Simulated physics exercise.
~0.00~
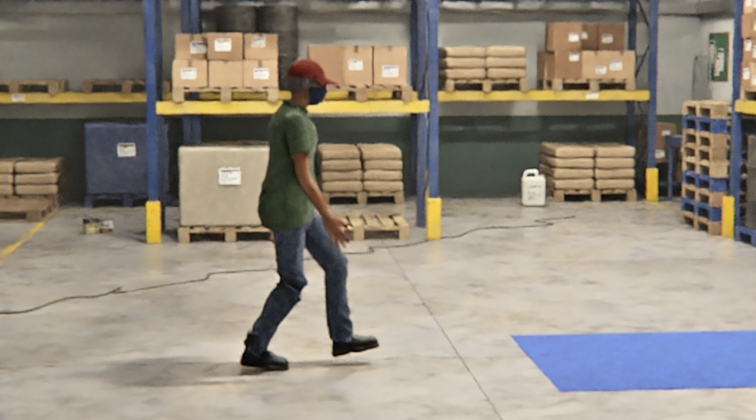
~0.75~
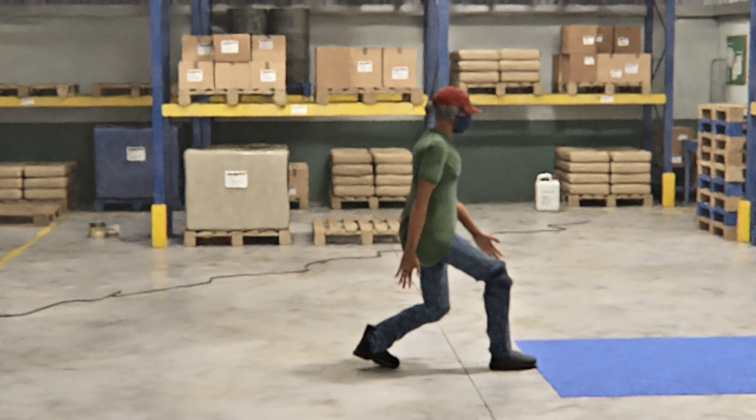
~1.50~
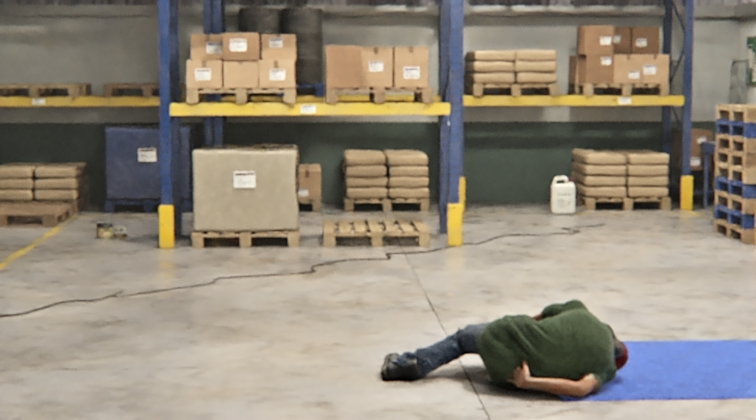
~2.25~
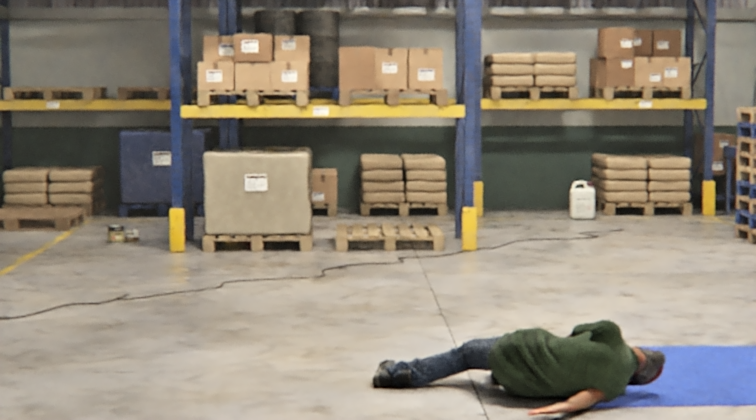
A person in a red cap, dark face mask, green shirt and jeans walks to the right across a warehouse floor, past shelves stacked with boxes and sacks. Nearing the near edge of a blue mat, the walker lunges into a long, low stride with knees bent and arms held out. The person then goes down onto the floor, body folded forward and head at the mat. As the view drifts slightly sideways, the body flattens out. It ends lying with head and chest past the mat's edge, hips and legs still on the concrete.
